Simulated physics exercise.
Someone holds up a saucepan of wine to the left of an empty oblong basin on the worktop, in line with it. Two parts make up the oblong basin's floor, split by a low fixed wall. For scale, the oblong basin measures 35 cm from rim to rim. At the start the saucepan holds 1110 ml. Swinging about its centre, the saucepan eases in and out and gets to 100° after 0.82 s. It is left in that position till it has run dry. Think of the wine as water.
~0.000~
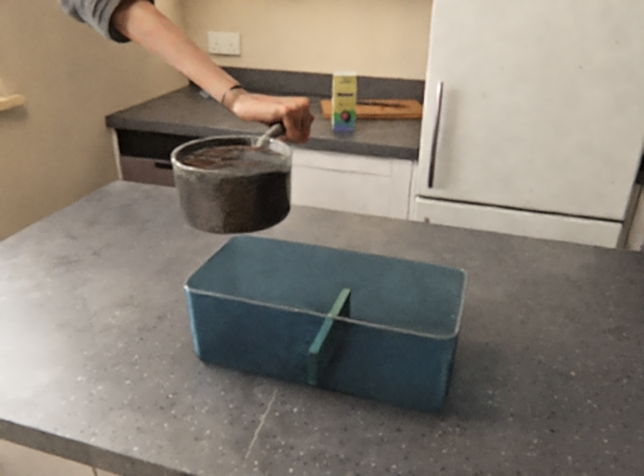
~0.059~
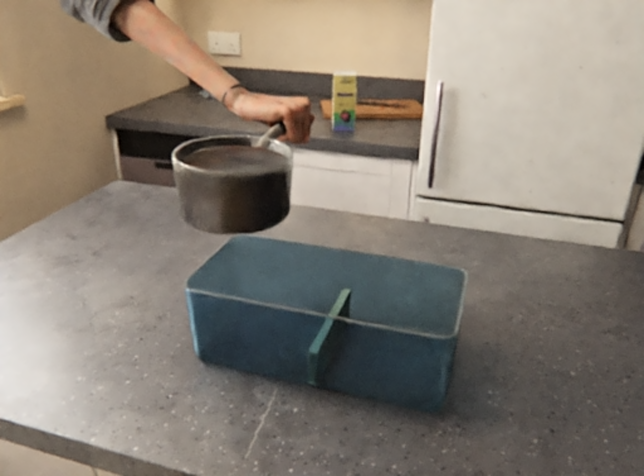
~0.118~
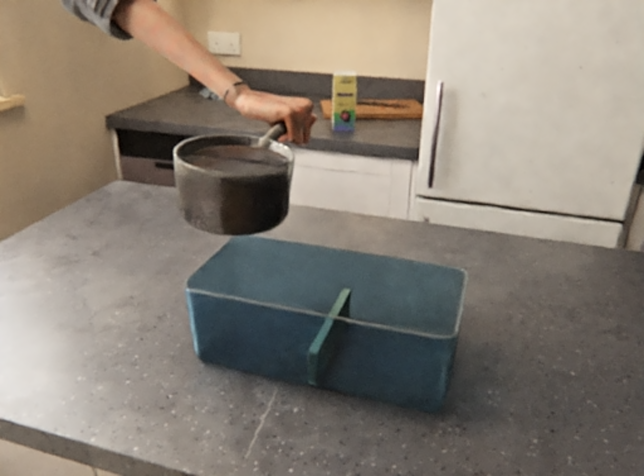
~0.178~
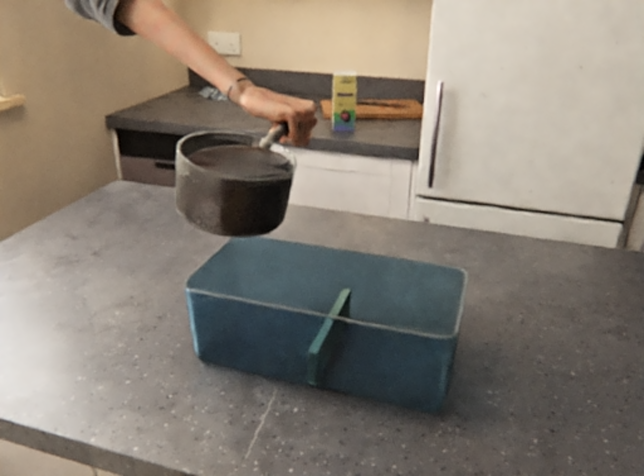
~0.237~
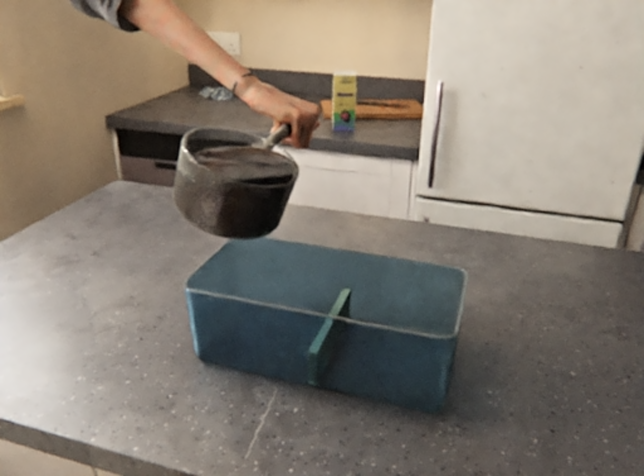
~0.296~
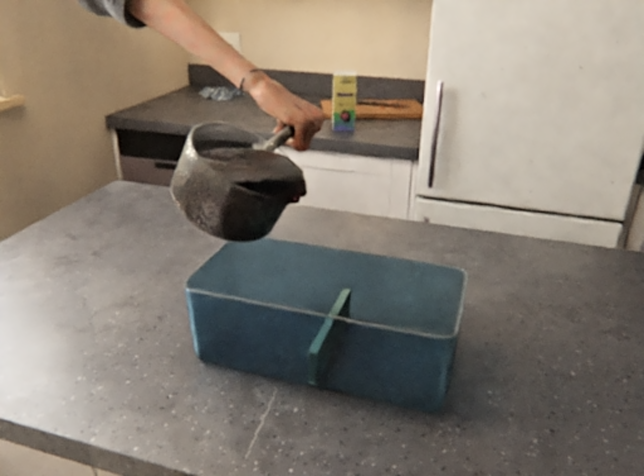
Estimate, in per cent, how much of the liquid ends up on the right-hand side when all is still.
50 %.
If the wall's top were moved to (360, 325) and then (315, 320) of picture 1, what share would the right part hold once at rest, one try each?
Result: 5 per cent, then 75 per cent.
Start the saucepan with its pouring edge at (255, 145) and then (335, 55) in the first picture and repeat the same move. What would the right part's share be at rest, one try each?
In turn about 5 and 90 per cent.
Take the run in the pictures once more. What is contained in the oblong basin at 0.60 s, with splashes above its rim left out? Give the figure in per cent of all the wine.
Estimate - around 30 in a hundred parts.
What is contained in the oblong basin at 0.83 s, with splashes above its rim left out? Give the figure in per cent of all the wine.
Roughly 84 percent of it.
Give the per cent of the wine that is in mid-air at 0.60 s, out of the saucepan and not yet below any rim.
I'd put it at about 32 percent.
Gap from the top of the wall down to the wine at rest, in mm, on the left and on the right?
About 32 mm left, about 30 mm right.
By 0.60 s the tilt is 84° and 39 per cent is still to pour, 6 is left of the wall and 24 right of it.
By 0.83 s the tilt is 100° and 9 per cent is still to pour, 35 is left of the wall and 50 right of it.
By 1.06 s the tilt is 100° and 2 per cent is still to pour, 46 is left of the wall and 50 right of it.
By 1.32 s the tilt is 100° and 0 per cent is still to pour, 48 is left of the wall and 50 right of it.
At rest 49 per cent lies left of the wall, 50 right of it and 1 outside.
